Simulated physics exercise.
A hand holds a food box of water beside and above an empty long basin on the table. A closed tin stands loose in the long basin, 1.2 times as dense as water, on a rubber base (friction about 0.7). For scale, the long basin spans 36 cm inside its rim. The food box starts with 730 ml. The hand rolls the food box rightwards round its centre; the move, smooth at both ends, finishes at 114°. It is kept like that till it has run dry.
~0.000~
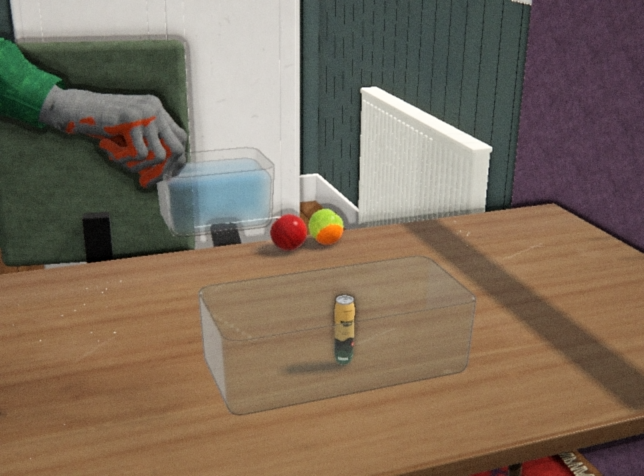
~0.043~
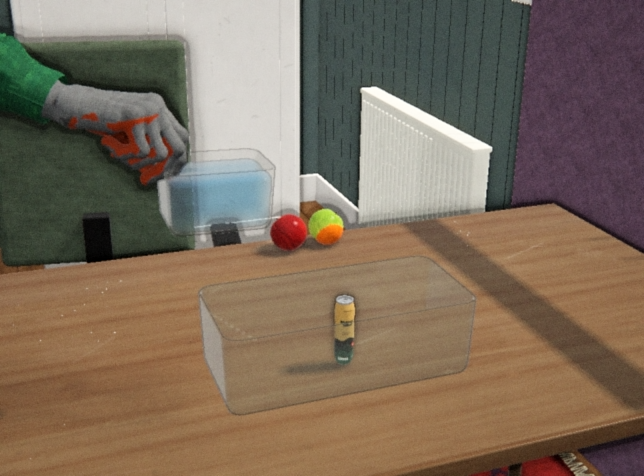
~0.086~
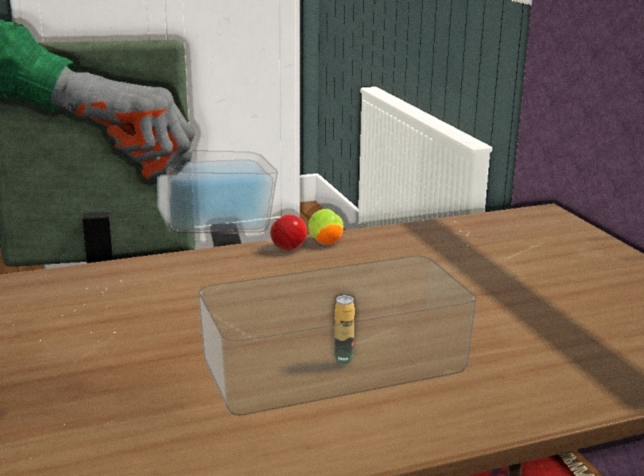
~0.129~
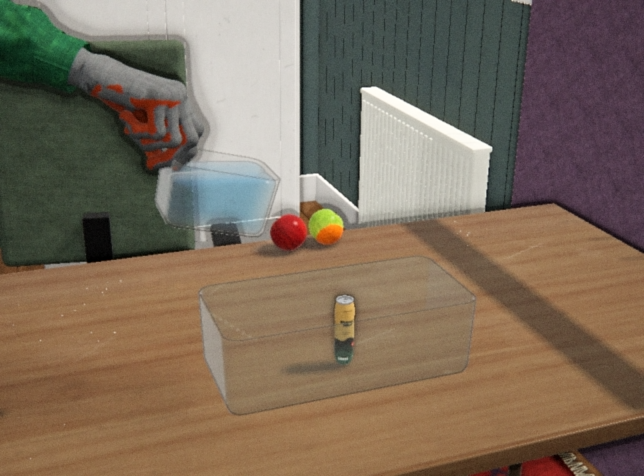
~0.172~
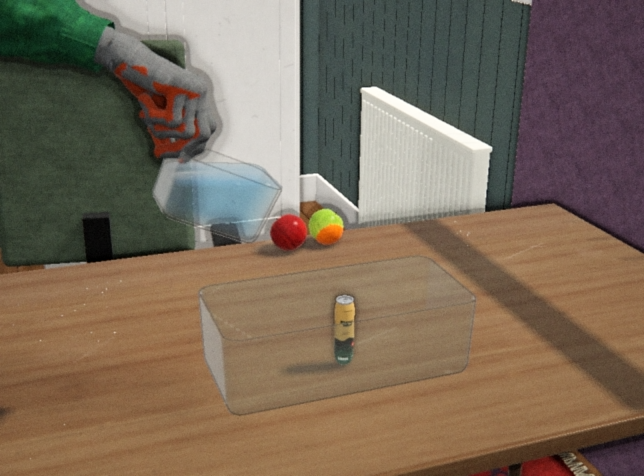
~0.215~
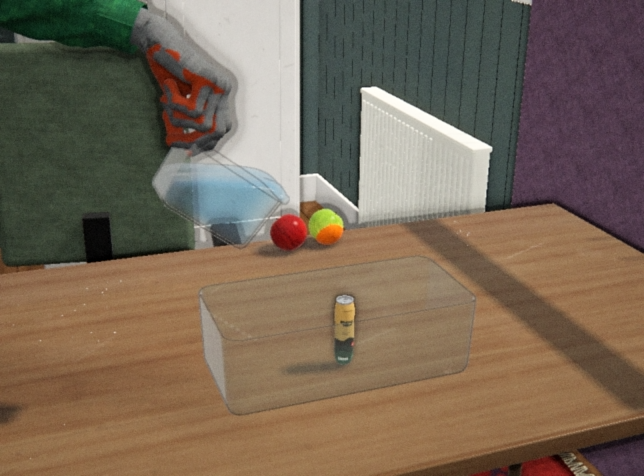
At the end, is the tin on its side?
It goes over.
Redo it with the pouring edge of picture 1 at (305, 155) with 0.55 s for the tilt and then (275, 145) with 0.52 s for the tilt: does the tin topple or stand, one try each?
First it goes over; then it goes over.
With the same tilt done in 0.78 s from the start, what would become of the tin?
The tin topples.
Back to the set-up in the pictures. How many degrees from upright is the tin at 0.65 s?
Near 20° from upright.
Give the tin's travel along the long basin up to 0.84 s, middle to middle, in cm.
About 7 cm.
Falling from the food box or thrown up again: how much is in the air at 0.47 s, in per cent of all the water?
About 48 per cent.
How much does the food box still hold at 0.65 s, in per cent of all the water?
Some 1 per cent.
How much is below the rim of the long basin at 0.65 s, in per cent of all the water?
Some 94 per cent.
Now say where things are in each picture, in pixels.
It leans 0°; its right rim is at (266, 159); the water meets the walls at (162, 175) and (263, 166); the long basin's rim runs from (210, 315) to (452, 278); the tin's top is at (345, 303), in the first frame.
It leans 2°; its right rim is at (266, 160); the water meets the walls at (162, 174) and (264, 166), in the second frame.
It leans 7°; its right rim is at (269, 164); the water meets the walls at (164, 173) and (265, 167), in the third frame.
It leans 15°; its right rim is at (271, 172); the water meets the walls at (166, 173) and (268, 169), in the fourth frame.
It leans 25°; its right rim is at (273, 182); the water meets the walls at (165, 175) and (270, 175); 2 per cent is over the edge, in the fifth frame.
It leans 38°; its right rim is at (272, 194); the water meets the walls at (165, 175) and (262, 181); 7 per cent is over the edge, in the sixth frame.
By 0.47 s the tilt is 108° and 16 per cent is still to pour; the tin stands where it began.
By 0.65 s the tilt is 114° and 1 per cent is still to pour; the tin leans 22°.
By 0.84 s the tilt is 114° and 0 per cent is still to pour; the tin lies on its side.
By 1.05 s the tilt is 114° and 0 per cent is still to pour; the tin lies on its side.
At rest the tin lies on its side.
